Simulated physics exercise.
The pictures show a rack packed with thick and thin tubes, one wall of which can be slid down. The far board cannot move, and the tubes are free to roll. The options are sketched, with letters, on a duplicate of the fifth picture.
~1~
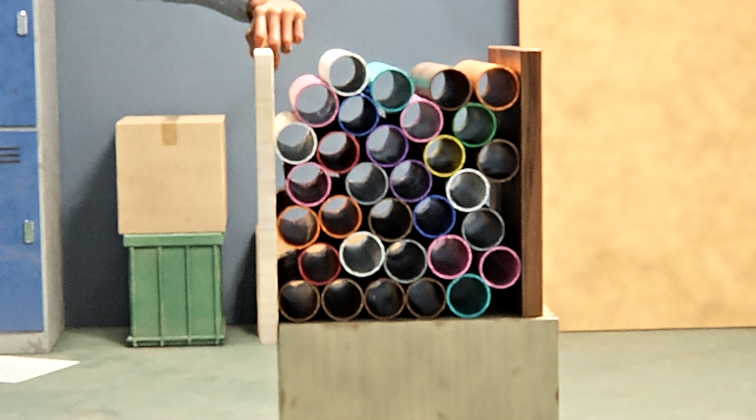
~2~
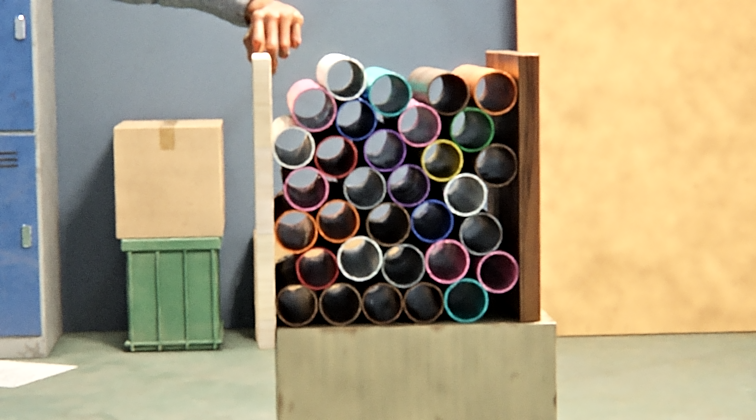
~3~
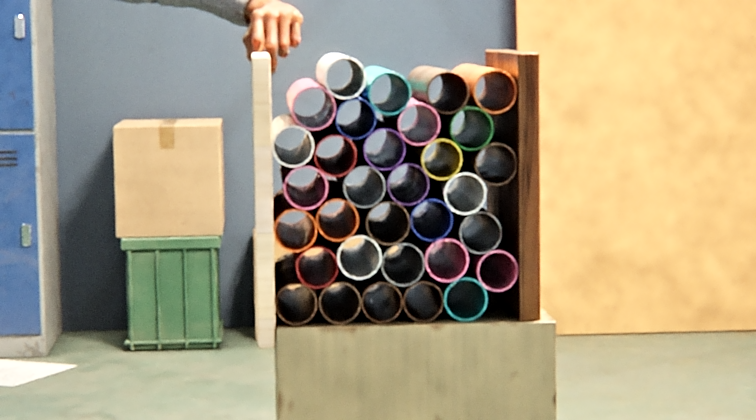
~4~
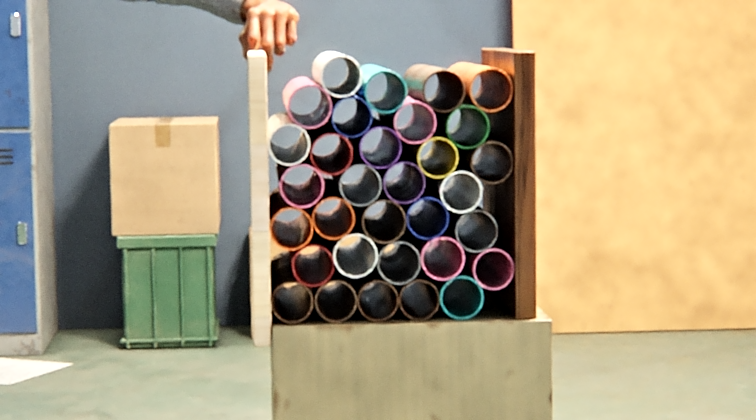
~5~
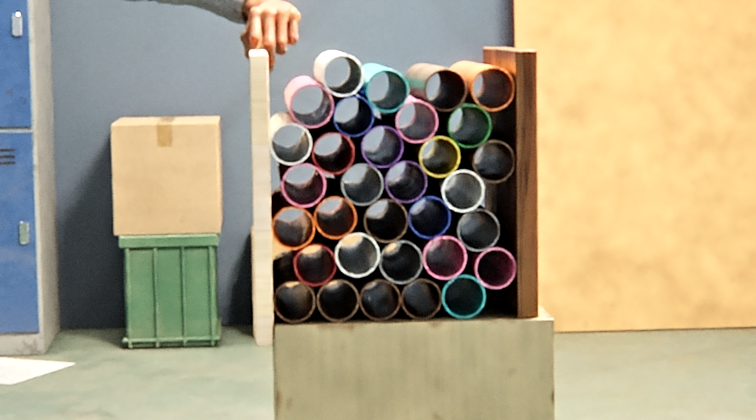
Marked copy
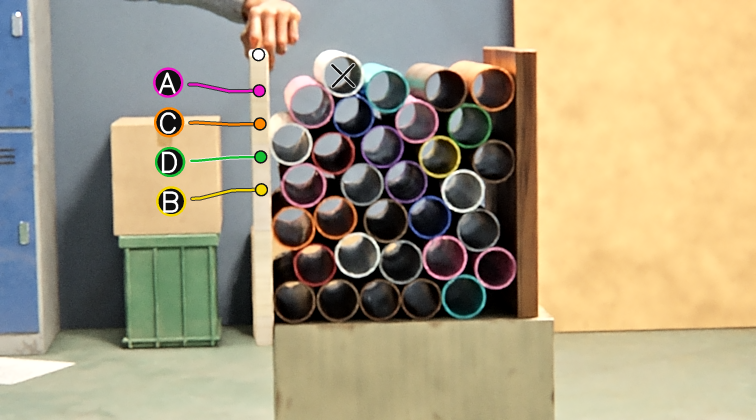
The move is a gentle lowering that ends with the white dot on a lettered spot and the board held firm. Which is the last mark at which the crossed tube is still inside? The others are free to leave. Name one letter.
At most to D.
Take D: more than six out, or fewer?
Fewer than six.
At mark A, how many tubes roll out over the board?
With A, none.
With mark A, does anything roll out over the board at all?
At A: No.
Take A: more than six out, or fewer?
At A, fewer than six.
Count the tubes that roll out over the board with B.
It comes to three.
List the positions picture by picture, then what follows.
In the first frame, a brown tube (450, 89); side board (265, 185); a brown tube (298, 301).
In the second frame, a brown tube (296, 305); a red tube (317, 268).
In the third frame, a grey tube (481, 233); a white tube (465, 193).
In the fourth frame, a red tube (331, 154); a pink tube (415, 123).
In the fifth frame, a brown tube (446, 90); side board (261, 186); a brown tube (294, 302).
On the marked copy, A at (259, 91); B at (261, 190); C at (260, 124); D at (260, 157); the cross at (343, 76); the white dot at (258, 55).
Taking D. A third of the way, top of the board (269, 105).
Two thirds of the way, top of the board (270, 156).
When it is over, top of the board (270, 156), none out over the board, the crossed one still inside.
As for the rest, A keeps the crossed one inside; B lets the crossed one out; C keeps the crossed one inside.
